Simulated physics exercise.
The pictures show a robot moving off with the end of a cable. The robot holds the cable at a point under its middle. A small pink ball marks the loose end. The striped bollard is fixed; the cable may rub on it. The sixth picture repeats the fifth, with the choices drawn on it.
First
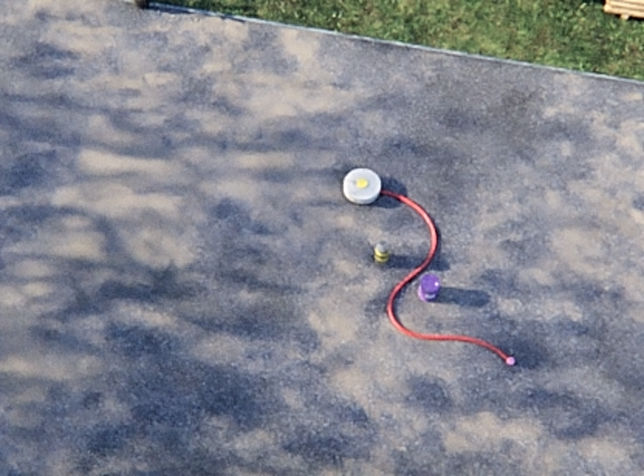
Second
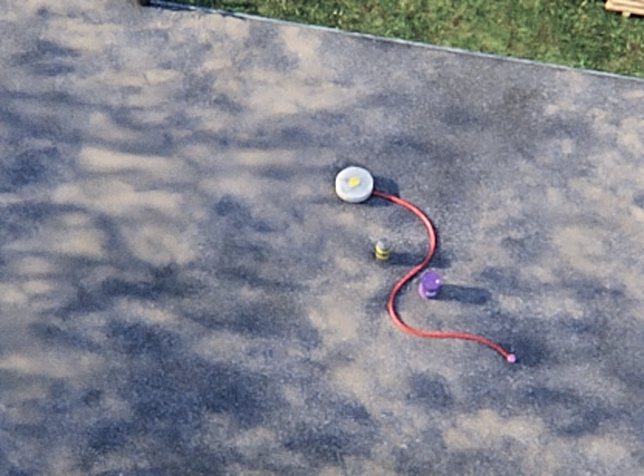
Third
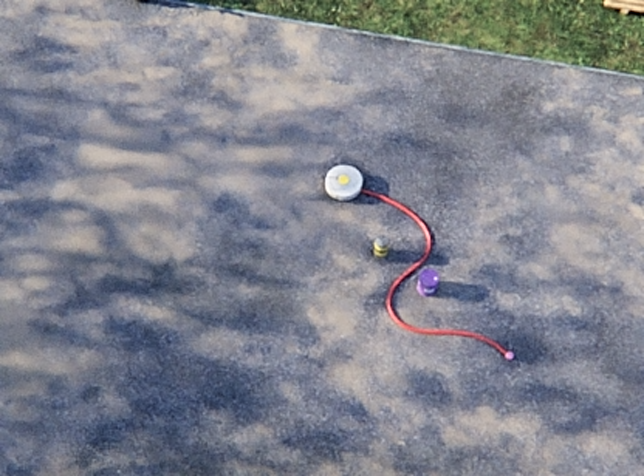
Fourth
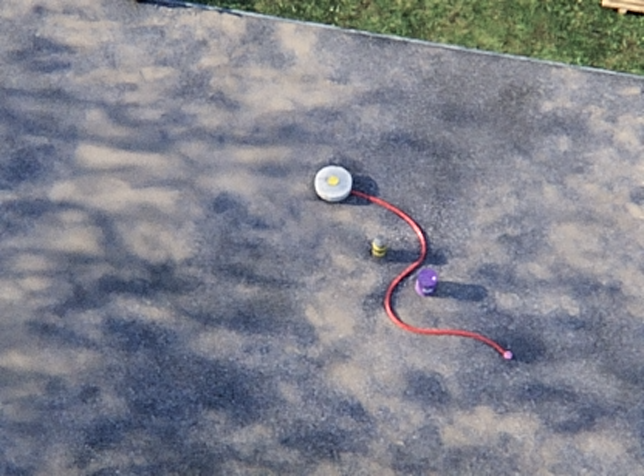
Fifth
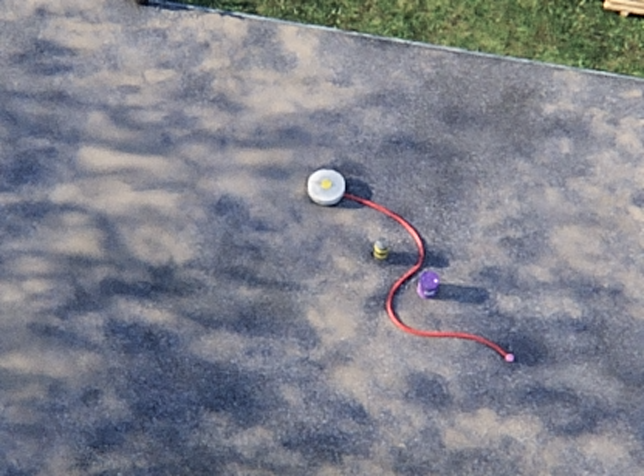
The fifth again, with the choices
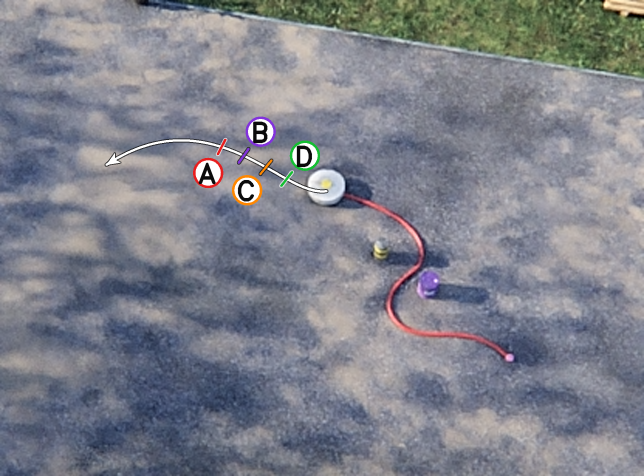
A round white robot moves slowly left across the pavement, pulling one end of a red cable.
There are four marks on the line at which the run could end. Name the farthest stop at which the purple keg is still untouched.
C.
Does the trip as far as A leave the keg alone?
No.
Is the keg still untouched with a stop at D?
For that mark, yes.
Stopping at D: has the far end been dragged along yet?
No.
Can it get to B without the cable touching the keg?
For that mark, no.
On the marked copy, A at (222, 147); B at (244, 156); C at (266, 167); D at (287, 179); the route from (326, 191) via (218, 146) to (106, 165).
With C. Early on, robot (303, 184), middle of the cable (400, 283), free end (510, 358).
Further on, robot (283, 174), middle of the cable (393, 279), free end (510, 358).
At the end, robot (266, 164), middle of the cable (390, 261), free end (510, 358); only the bollard has been touched, if anything.
As for the rest, A brings the cable against the keg; B brings the cable against the keg; D is safe but short.
